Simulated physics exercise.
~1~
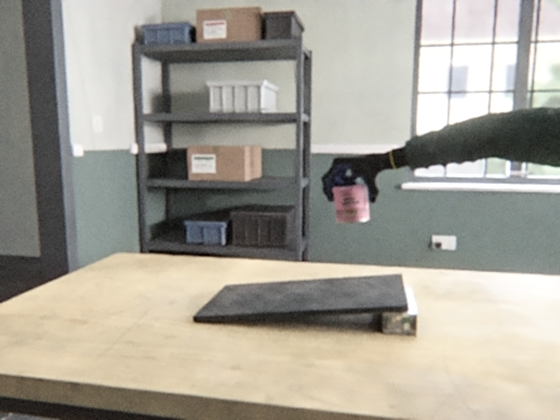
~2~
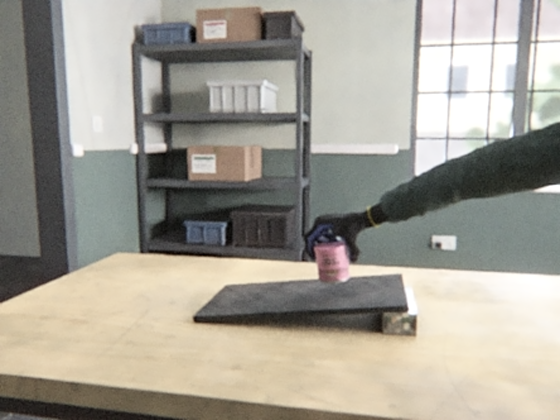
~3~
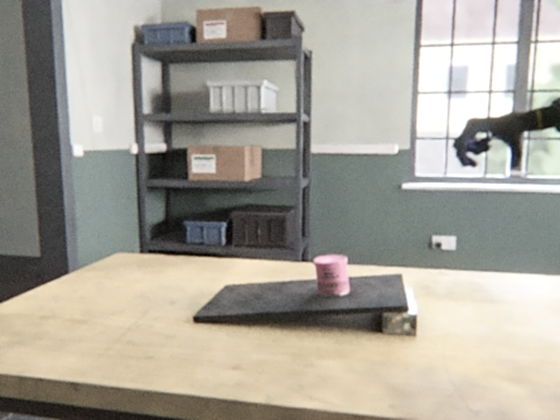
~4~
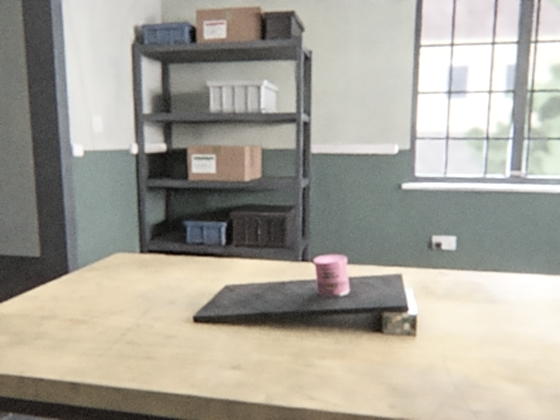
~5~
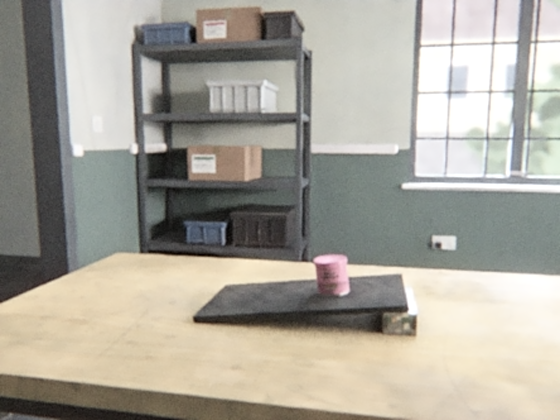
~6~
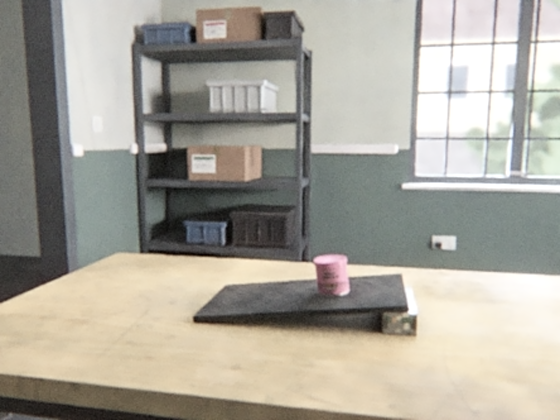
A gloved hand sets a pink tin on a sloping black board, where it stays.
